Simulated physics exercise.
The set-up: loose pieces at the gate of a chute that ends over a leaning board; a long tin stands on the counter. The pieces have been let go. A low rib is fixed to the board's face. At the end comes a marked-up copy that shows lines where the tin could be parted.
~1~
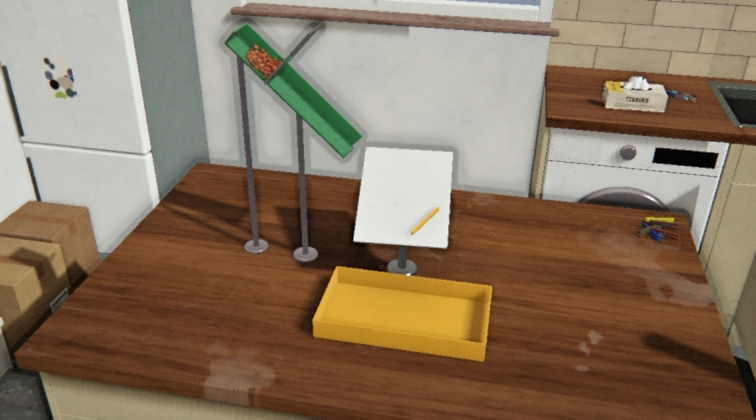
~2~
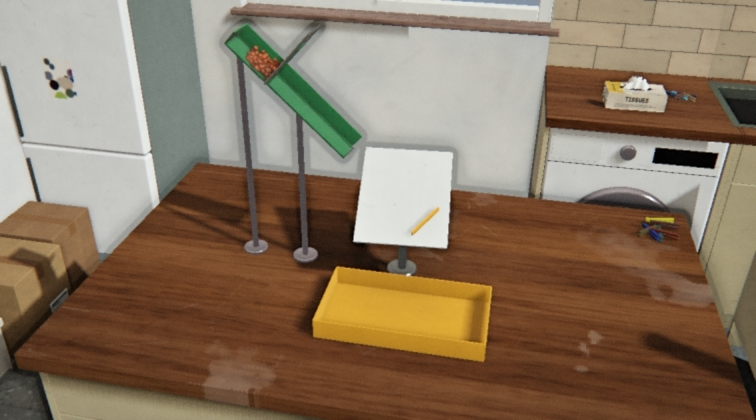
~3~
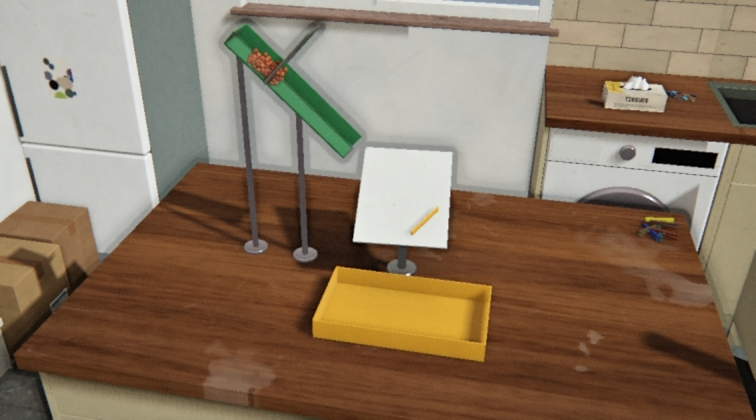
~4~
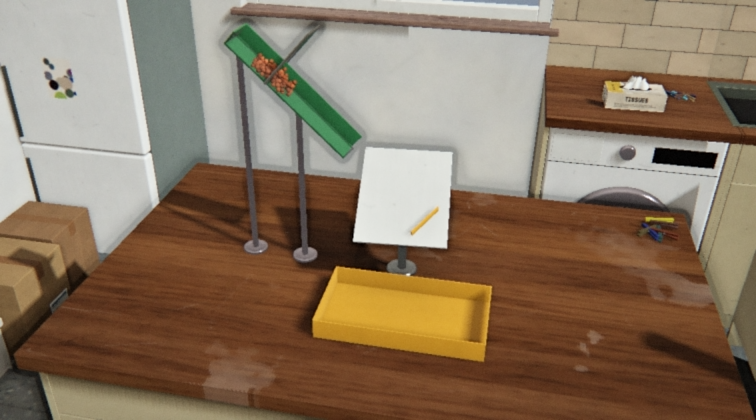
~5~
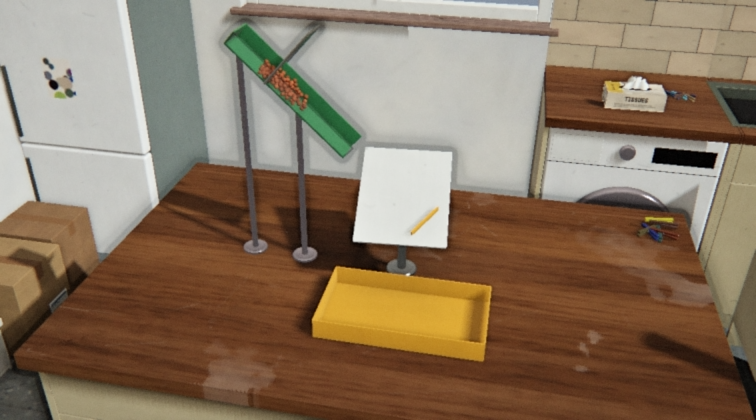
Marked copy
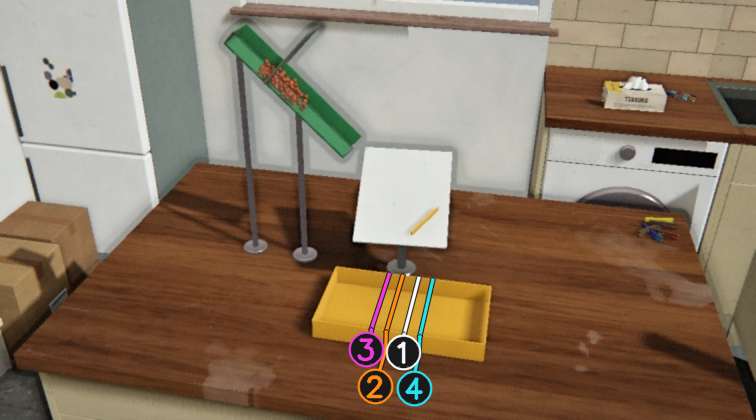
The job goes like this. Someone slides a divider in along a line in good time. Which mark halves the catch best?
It is 2.
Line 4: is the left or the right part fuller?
More lands on the left.
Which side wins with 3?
The right side.
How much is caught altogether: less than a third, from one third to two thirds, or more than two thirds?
It is more than two thirds.
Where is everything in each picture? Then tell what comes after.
Load behind the gate (267, 64), clay pellets; lip of the chute (348, 152), sloping fairly steeply, in the first picture.
Middle of the board (405, 195), tilted fairly steeply; middle of its low edge (400, 244); of its high edge (409, 150), in the second picture.
Front corners of the tin (313, 320) and (485, 344), empty; front of the load (281, 79), in the third picture.
Middle of the load (275, 74); its front (288, 95), roughly a quarter of the way to the lip; rib from (438, 207) to (412, 232), in the fourth picture.
Middle of the load (285, 84); its front (304, 107), roughly a third of the way to the lip, in the fifth picture.
On the marked copy, line 1 crosses the front rim at (404, 333); line 2 crosses the front rim at (386, 330); line 3 crosses the front rim at (371, 328); line 4 crosses the front rim at (420, 335).
With 1, of what is caught, the larger part on the left of the divider, roughly a quarter on the right.
With 2, of what is caught, roughly half on the left of the divider, roughly half on the right.
With 3, of what is caught, about a tenth on the left of the divider, the larger part on the right.
With 4, of what is caught, the larger part on the left of the divider, about a tenth on the right.
